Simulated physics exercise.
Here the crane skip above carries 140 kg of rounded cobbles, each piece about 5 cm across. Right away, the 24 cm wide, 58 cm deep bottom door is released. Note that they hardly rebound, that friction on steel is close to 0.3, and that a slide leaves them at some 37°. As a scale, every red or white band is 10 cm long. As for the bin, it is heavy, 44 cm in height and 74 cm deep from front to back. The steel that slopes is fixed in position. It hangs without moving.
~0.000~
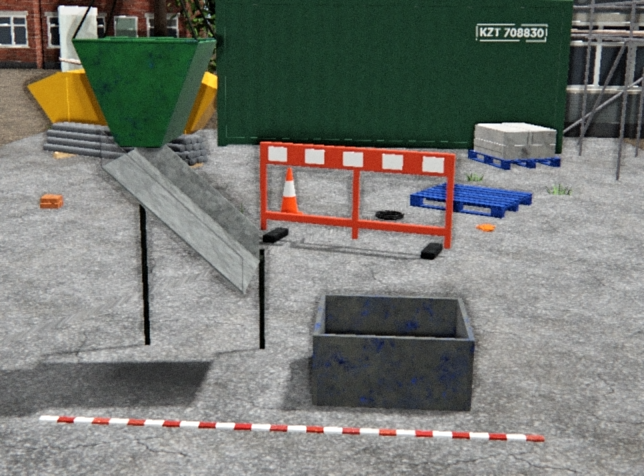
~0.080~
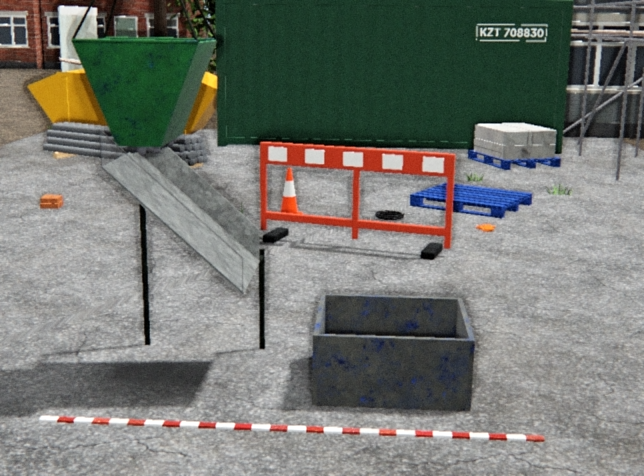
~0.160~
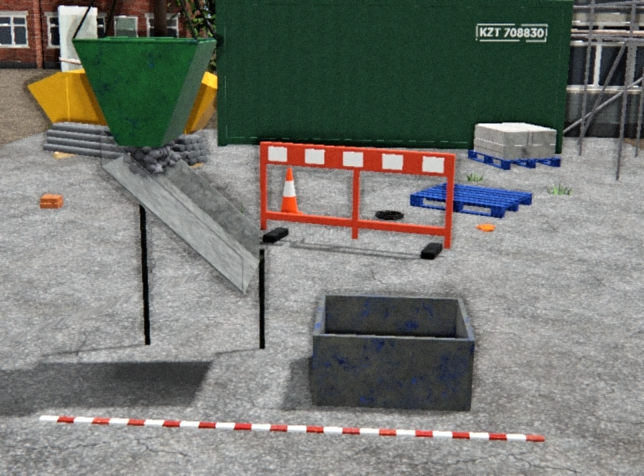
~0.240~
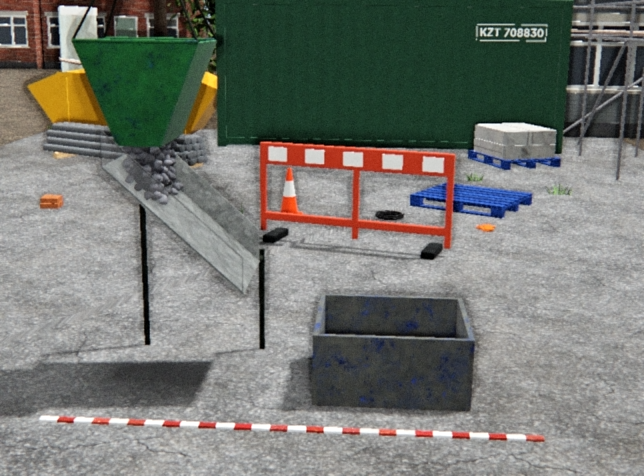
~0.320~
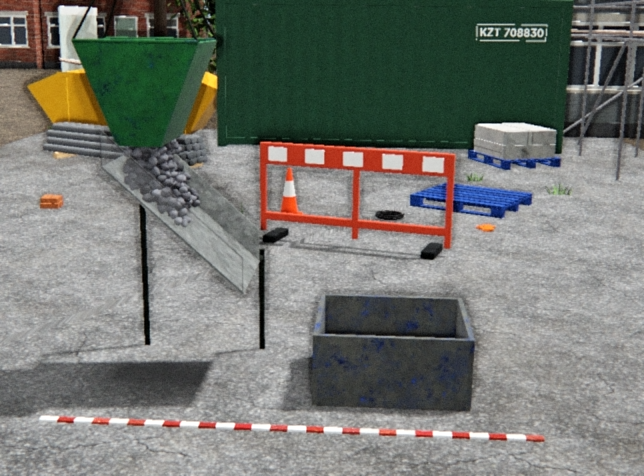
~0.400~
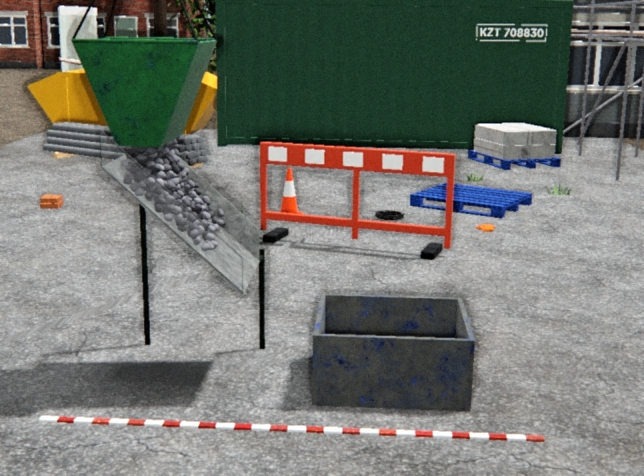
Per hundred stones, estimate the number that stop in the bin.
Roughly 0 of every hundred stones stop there.
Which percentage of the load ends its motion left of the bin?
I'd say close to 90 per cent of the load ends there.
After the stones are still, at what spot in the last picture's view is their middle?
(287, 369).
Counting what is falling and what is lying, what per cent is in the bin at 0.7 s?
Share: Around 0 %.
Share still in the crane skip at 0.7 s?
Held: Near 5 %.
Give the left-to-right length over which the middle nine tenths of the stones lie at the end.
It covers roughly 70 centimetres from left to right.
After 0.7 s, 6 % in the crane skip, 71 % on the steel, 23 % falling or lying left of the bin; the stones farthest right are at (311, 350).
After 1.1 s, 0 % in the crane skip, 23 % on the steel, 77 % falling or lying left of the bin, 0 % falling or lying beside or right of the bin; the stones farthest right are at (324, 365).
After 1.7 s, 0 % in the crane skip, 93 % falling or lying left of the bin, 7 % falling or lying beside or right of the bin; the stones farthest right are at (370, 356).
After 2.6 s, 0 % in the crane skip, 92 % falling or lying left of the bin, 8 % falling or lying beside or right of the bin; the stones farthest right are at (383, 365).
After 4.5 s, 0 % in the crane skip, 92 % left of the bin, 8 % beside or right of the bin; the stones farthest right are at (383, 365).
